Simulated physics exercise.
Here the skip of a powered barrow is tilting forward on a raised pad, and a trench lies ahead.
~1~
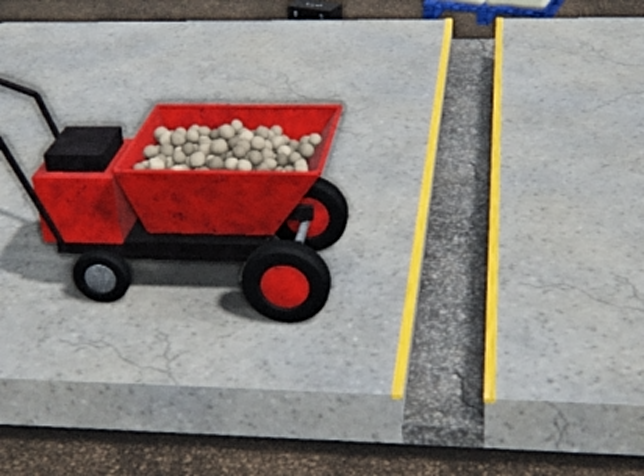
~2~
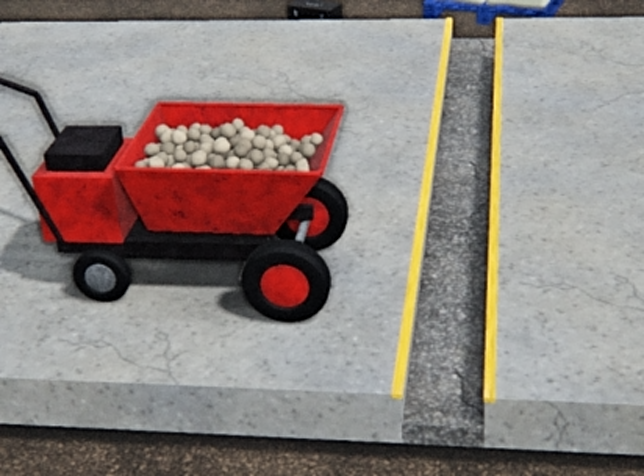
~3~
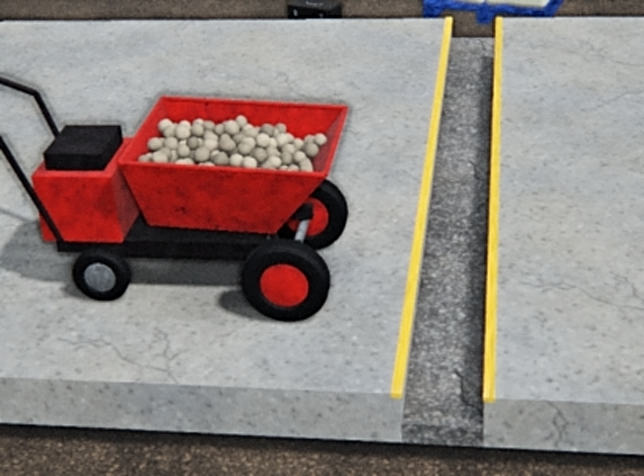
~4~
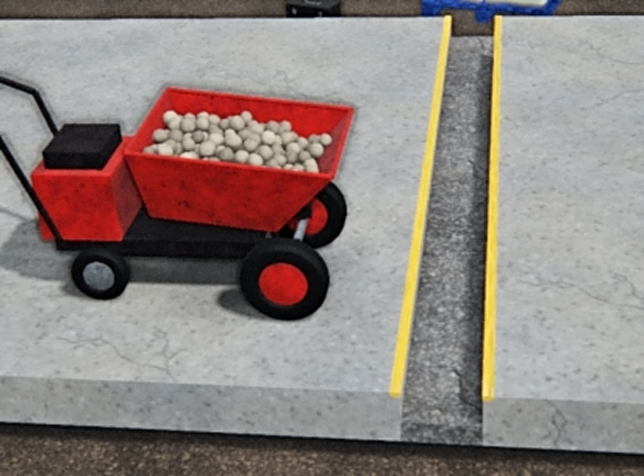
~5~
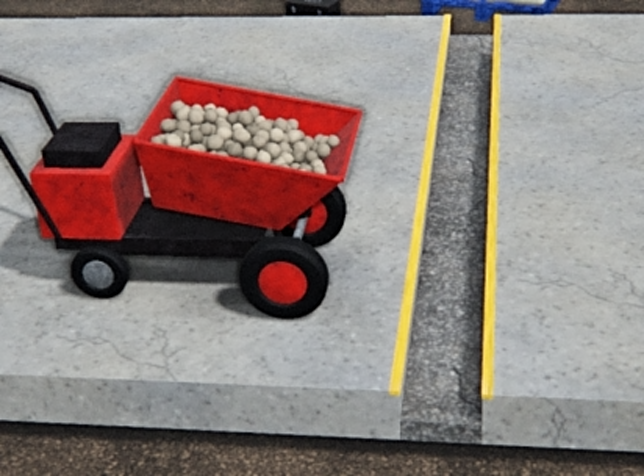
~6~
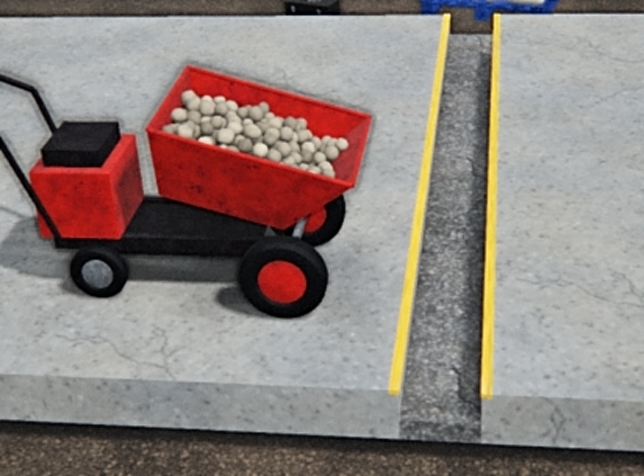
A red skip full of pale, rounded pebbles starts level on a small powered barrow, then its left end rises steadily and it tilts forward to the right. The barrow, with black wheels and handles at left, stays parked on a raised grey concrete pad, seen from the side and slightly above. To its right, a dark, rough-bottomed trench edged in yellow crosses the pad, while the view barely shifts.
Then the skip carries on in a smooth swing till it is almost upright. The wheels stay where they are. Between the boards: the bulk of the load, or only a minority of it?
Predicted result: Mostly in.
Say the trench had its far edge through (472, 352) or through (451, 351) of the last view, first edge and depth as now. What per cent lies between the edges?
Roughly 70 per cent, then roughly 40 per cent.
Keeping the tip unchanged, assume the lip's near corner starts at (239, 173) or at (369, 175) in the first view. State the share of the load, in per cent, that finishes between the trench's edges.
First try: Some 50 %; second try: 30 %.
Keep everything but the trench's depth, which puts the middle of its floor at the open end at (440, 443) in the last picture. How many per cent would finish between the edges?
It works out to some 90 percent.
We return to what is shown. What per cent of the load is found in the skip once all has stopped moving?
5 %, about.
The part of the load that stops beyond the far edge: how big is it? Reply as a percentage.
I'd put it at some 20 per cent of the load.
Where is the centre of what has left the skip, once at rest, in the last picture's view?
Near (455, 287).
Soon, skip tipped steeply; all in the skip.
A while on, skip tipped right over; most in the skip; a small part in or heaped over the trench; a small part falling.
Towards the end, skip tipped right over; about a quarter in the skip; about two thirds in or heaped over the trench; a small part beyond it.
Finally, skip tipped right over; a stray few in the skip; a stray few short of the trench; most in or heaped over the trench; about a quarter beyond it.
